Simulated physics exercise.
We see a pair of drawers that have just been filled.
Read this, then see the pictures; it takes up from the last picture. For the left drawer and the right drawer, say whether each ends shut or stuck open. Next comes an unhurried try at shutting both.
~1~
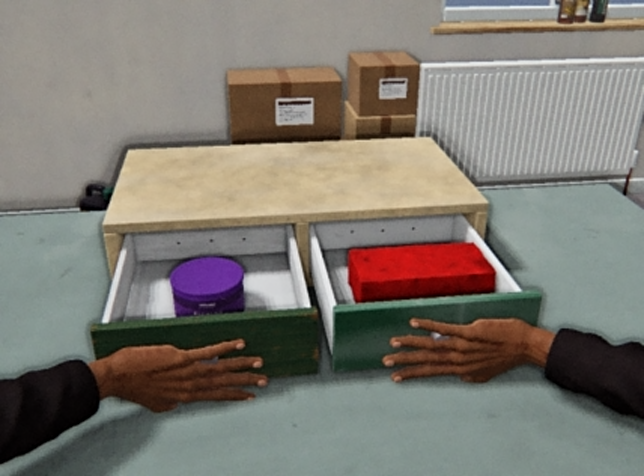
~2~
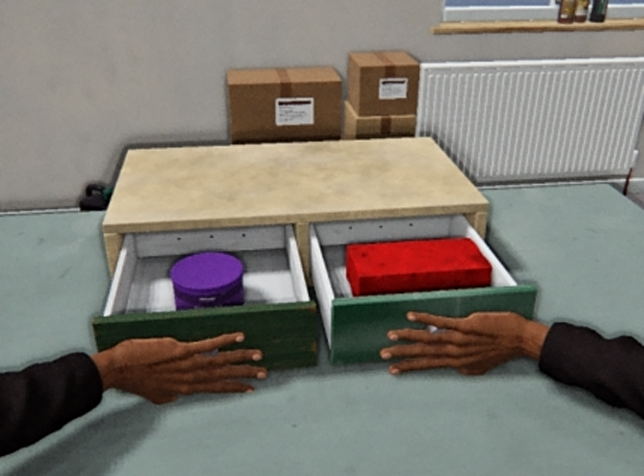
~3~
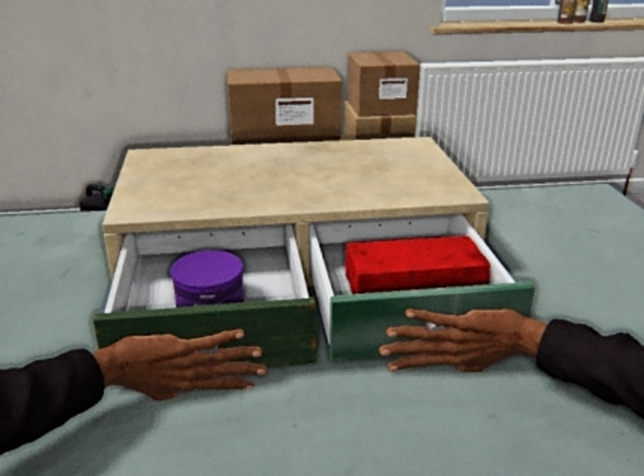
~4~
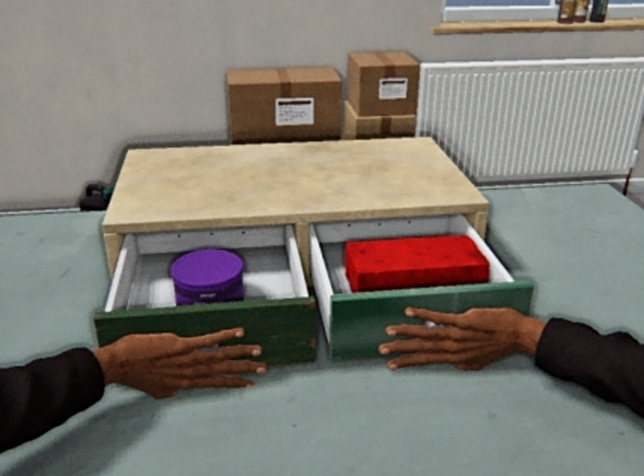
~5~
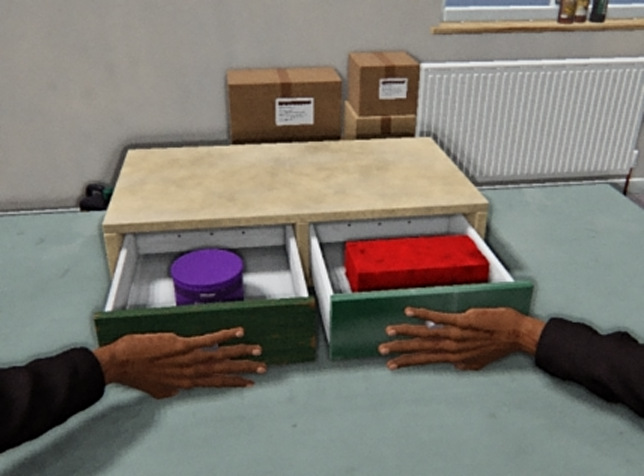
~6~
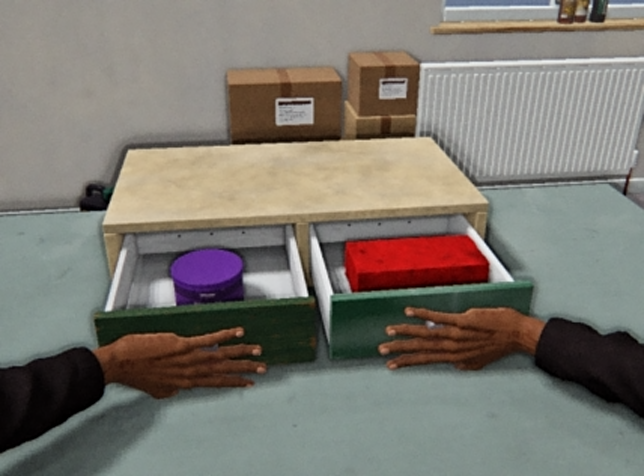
Outcome: I think the left drawer gets pushed shut, I think the right drawer gets pushed shut.
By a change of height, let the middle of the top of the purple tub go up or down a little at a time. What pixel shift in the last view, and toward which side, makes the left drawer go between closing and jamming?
Up, by around 16 pixels.
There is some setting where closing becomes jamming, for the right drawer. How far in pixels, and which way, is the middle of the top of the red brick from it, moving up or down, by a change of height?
Up, roughly 16 px.
Then, 0.58 s past the last view, left drawer about half in; right drawer about half in.
Finally, the left drawer shuts flush; the right drawer shuts flush.
